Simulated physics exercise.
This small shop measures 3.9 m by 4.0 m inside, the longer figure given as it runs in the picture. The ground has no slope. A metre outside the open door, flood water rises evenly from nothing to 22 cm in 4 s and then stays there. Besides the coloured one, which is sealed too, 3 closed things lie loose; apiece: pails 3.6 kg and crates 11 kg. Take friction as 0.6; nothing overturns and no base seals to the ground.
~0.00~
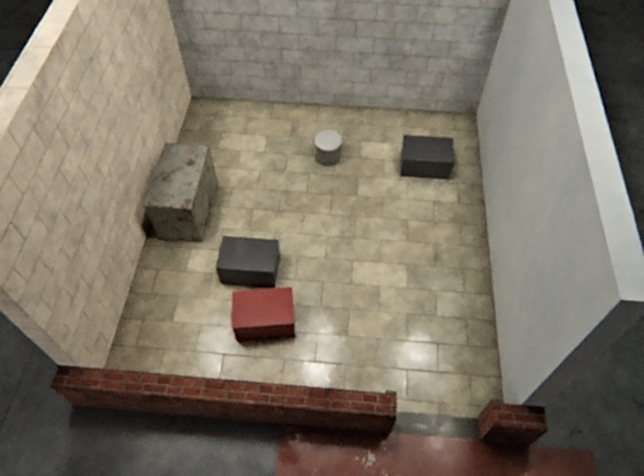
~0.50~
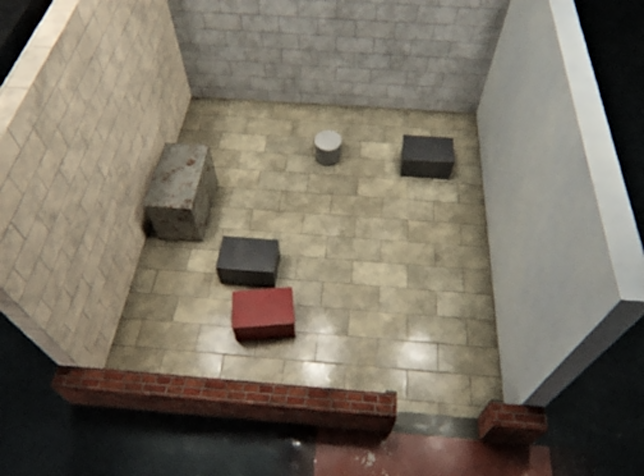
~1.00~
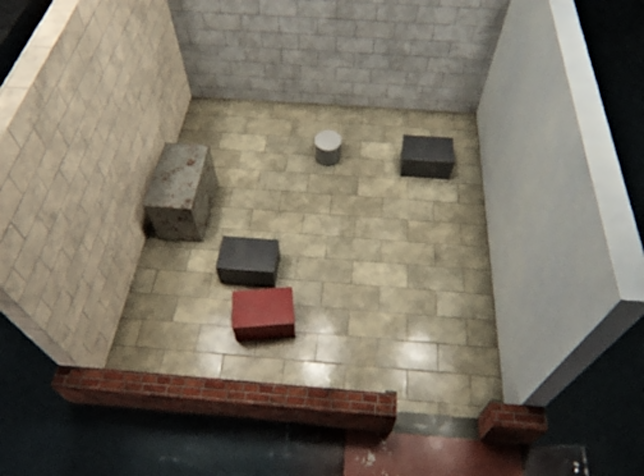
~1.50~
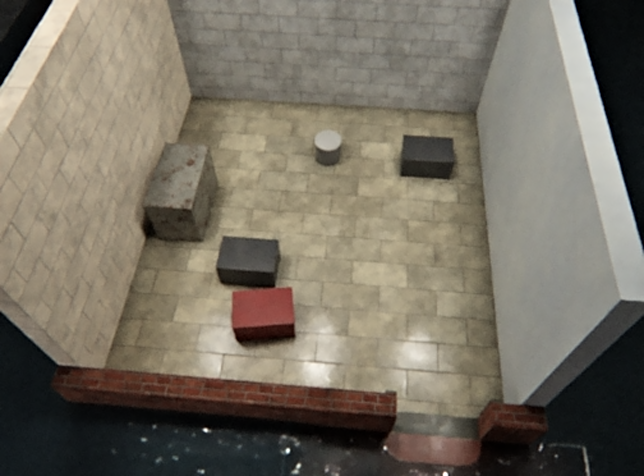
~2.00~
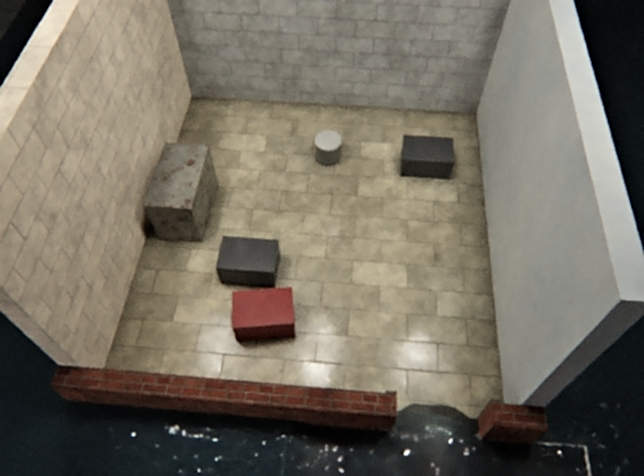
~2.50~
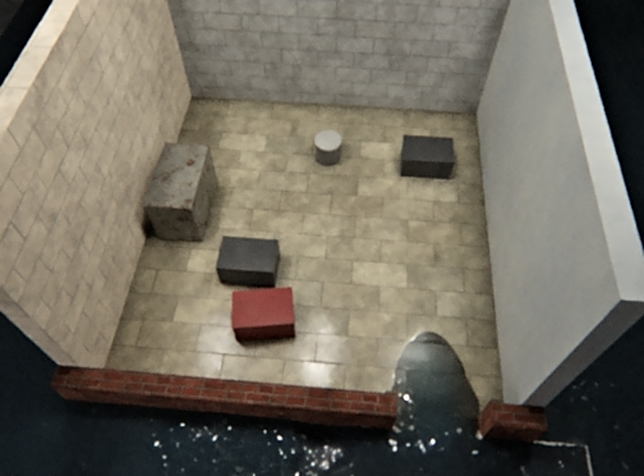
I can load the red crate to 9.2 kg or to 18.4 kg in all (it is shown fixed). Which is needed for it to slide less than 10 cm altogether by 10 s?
Verdict: The smaller load will do.
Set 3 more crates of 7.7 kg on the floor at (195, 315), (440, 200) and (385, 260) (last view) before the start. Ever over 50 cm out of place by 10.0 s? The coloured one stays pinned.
In that order: Short of it, over, over.
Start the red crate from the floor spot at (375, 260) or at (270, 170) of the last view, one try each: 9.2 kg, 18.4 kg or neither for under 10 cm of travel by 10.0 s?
In that order: It takes the larger; only the larger holds.
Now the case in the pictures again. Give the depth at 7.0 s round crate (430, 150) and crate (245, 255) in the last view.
Roughly 11 and 1 cm.
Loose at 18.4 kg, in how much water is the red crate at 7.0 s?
About 1 cm.
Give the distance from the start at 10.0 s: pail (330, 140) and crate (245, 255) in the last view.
In that order: 200 cm, 0 cm.
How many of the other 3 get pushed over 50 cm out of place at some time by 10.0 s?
I count 2.
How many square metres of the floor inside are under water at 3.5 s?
Roughly 3.0 m2.
After 3.5 s the red crate would be 0 cm from its start with 9.2 kg and 0 cm from its start with 18.4 kg; 0 cm of water round it then.
After 4.5 s the red crate would be 0 cm from its start with 9.2 kg and 0 cm from its start with 18.4 kg; 1 cm of water round it then.
After 7.0 s the red crate would be 0 cm from its start with 9.2 kg and 0 cm from its start with 18.4 kg; 1 cm of water round it then.
After 10.0 s the red crate would be 0 cm from its start with 9.2 kg and 0 cm from its start with 18.4 kg; 2 cm of water round it then.
